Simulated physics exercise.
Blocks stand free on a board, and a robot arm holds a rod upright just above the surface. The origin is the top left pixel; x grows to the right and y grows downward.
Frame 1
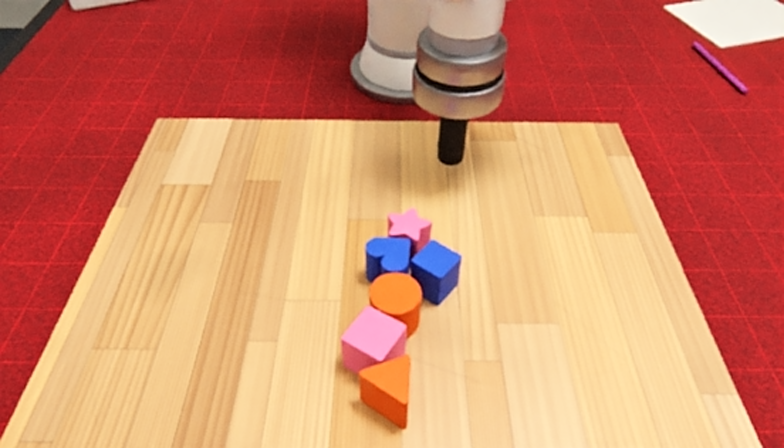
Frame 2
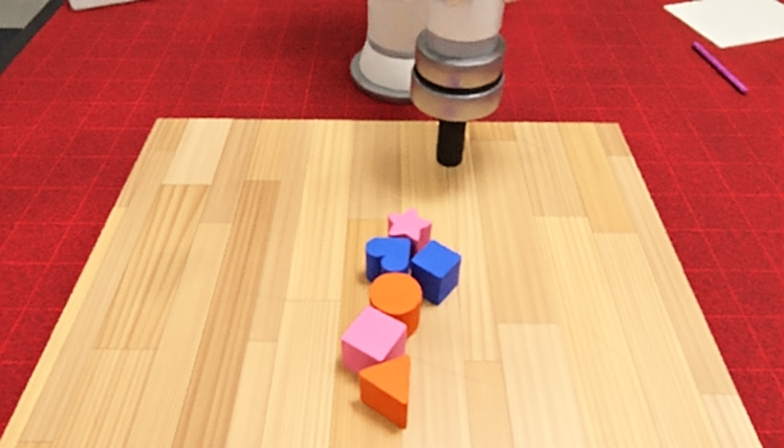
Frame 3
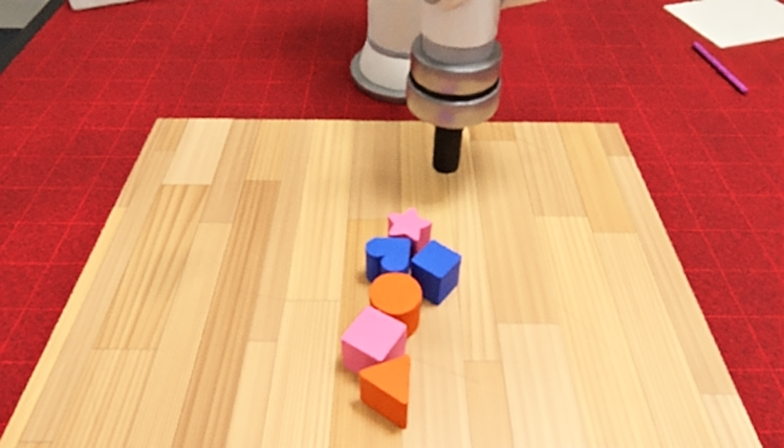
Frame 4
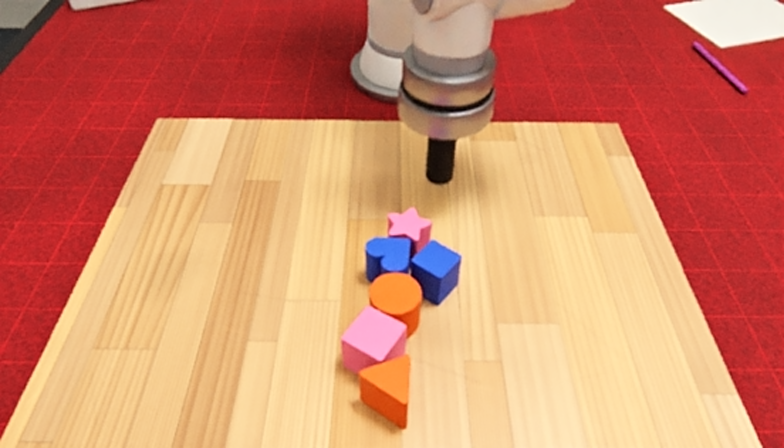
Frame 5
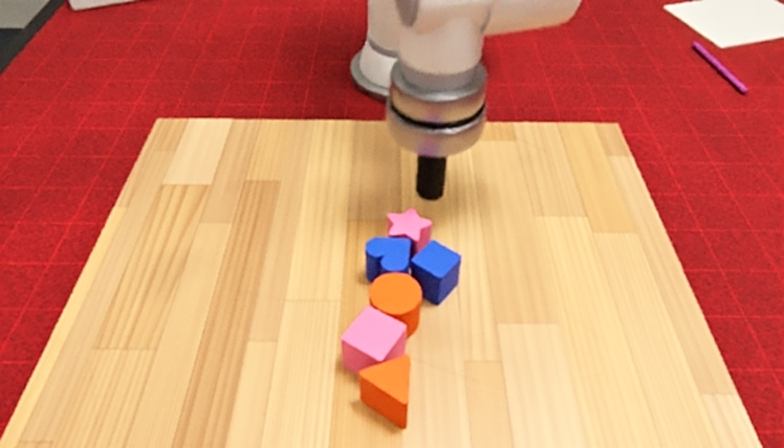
A robot arm moving its black rod slightly forward and left above a wooden board, near a still cluster of colourful blocks.
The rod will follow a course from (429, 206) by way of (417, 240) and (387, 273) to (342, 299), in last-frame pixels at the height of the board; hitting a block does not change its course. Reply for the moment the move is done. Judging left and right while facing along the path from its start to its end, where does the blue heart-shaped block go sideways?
It will end up to the right.
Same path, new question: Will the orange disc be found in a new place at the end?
Yes, that is what happens.
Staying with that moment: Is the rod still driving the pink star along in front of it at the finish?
Yes, I think so.
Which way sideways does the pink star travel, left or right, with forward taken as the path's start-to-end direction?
Facing from start to end, it shifts right.
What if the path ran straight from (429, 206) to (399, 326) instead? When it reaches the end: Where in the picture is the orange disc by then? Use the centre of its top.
Located at (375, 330).
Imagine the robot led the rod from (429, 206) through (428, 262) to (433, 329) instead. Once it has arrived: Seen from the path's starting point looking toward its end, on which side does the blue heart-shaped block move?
It moves right.
On the path given first. One third of the way, rod (417, 228); pink four-sided block (372, 337); blue heart-shaped block (384, 256); orange disc (393, 297); pink star (397, 228).
Two thirds of the way, rod (387, 260); pink four-sided block (366, 351); blue heart-shaped block (338, 288); orange disc (386, 309); pink star (361, 260).
At the end, rod (340, 286); pink four-sided block (366, 351); blue heart-shaped block (290, 322); orange disc (386, 309); pink star (312, 289).
